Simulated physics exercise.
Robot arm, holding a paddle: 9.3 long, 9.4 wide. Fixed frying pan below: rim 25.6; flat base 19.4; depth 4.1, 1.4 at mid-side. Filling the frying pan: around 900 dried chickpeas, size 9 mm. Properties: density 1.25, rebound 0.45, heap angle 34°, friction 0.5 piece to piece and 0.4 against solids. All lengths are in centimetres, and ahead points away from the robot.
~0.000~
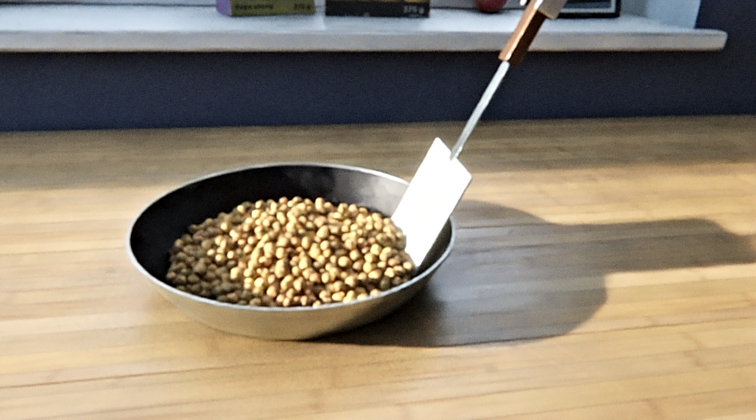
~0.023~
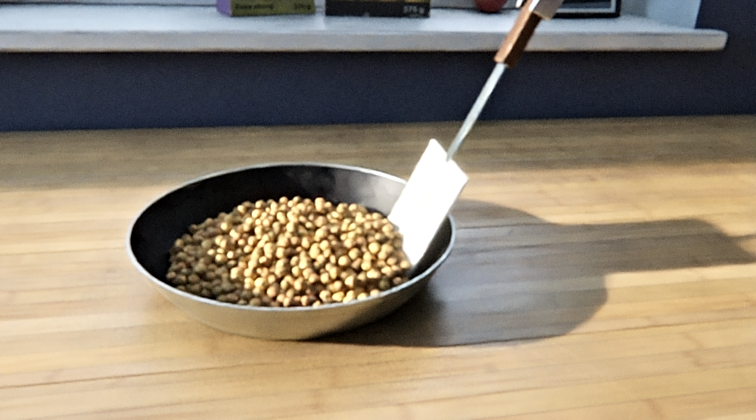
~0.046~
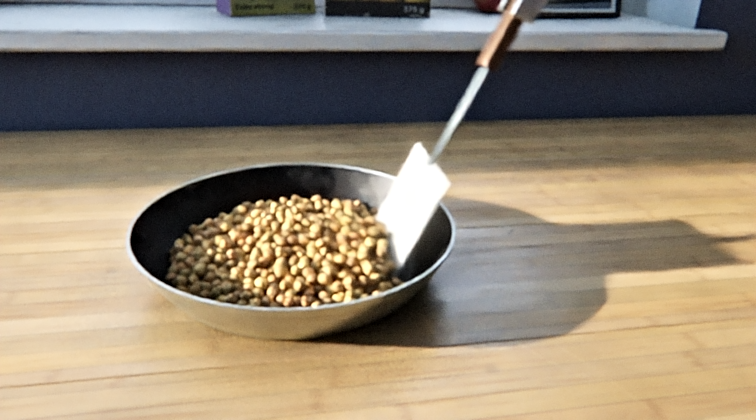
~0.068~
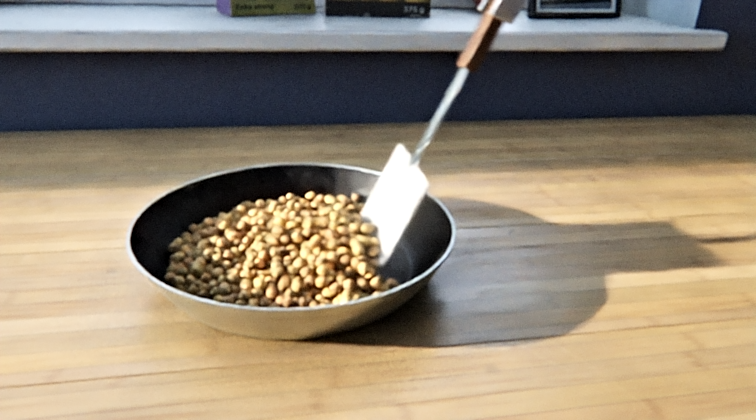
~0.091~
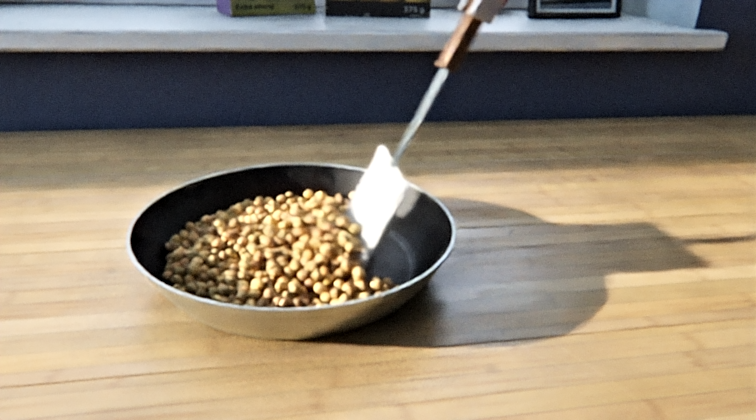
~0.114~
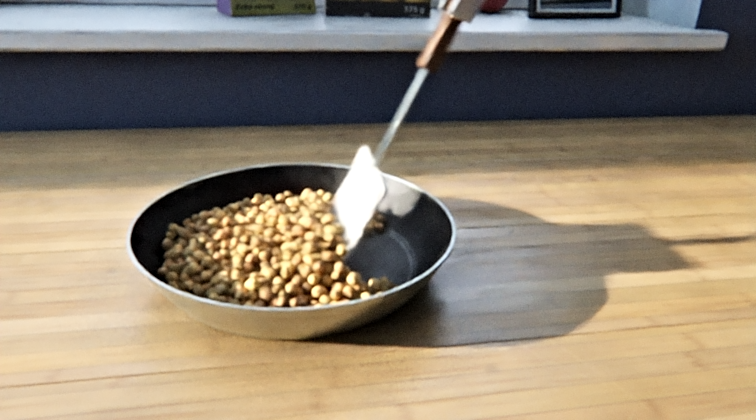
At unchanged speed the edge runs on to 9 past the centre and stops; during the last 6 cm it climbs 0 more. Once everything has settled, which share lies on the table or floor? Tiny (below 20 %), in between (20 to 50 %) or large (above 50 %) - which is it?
In between, so 20 to 50 %.
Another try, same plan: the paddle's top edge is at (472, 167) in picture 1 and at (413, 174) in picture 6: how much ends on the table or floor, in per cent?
Roughly 15 %.
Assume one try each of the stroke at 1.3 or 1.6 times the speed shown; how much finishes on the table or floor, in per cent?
Around 30 per cent, then around 35 per cent, would end on the table or floor.
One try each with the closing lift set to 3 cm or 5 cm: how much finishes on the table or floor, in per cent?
Result, in order: Approx. 25 % and 15 %.
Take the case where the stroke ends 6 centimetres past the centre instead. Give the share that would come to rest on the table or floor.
Result: Approx. 5 %.
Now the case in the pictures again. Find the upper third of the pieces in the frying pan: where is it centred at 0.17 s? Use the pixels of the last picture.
Around (245, 237).
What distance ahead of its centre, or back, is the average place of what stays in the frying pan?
The balance point is about 4.0 cm ahead.
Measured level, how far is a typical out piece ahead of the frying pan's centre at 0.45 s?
It comes to near 16 cm ahead of the middle.
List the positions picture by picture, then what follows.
In the first frame, paddle top edge at (454, 156), sloping 64°; upper third of the load around (302, 242), from x 170 to 410, top at y 200; 900 in the frying pan.
In the second frame, paddle top edge at (449, 158), sloping 64°; upper third of the load around (303, 243), from x 170 to 405, top at y 200.
In the third frame, paddle top edge at (432, 162), sloping 64°; upper third of the load around (310, 240), from x 170 to 405, top at y 200.
In the fourth frame, paddle top edge at (413, 163), sloping 64°; upper third of the load around (308, 239), from x 170 to 400, top at y 195.
In the fifth frame, paddle top edge at (394, 164), sloping 64°; upper third of the load around (304, 236), from x 170 to 400, top at y 195.
In the sixth frame, paddle top edge at (375, 164), sloping 64°; upper third of the load around (292, 236), from x 165 to 395, top at y 195; 900 in the frying pan.
After 0.17 s, sloping 64°, highest piece 5 above the table; 900 in the frying pan.
After 0.23 s, sloping 64°, highest piece 6 above the table; 900 in the frying pan.
After 0.45 s, sloping 64°, highest piece 6 above the table; 674 in the frying pan, 214 on the table or floor, 12 on the blade or in flight.
After 1.50 s, sloping 64°, highest piece 5 above the table; 669 in the frying pan, 231 on the table or floor.
At rest, 669 in the frying pan, 231 on the table or floor. That is 26 % on the table or floor.
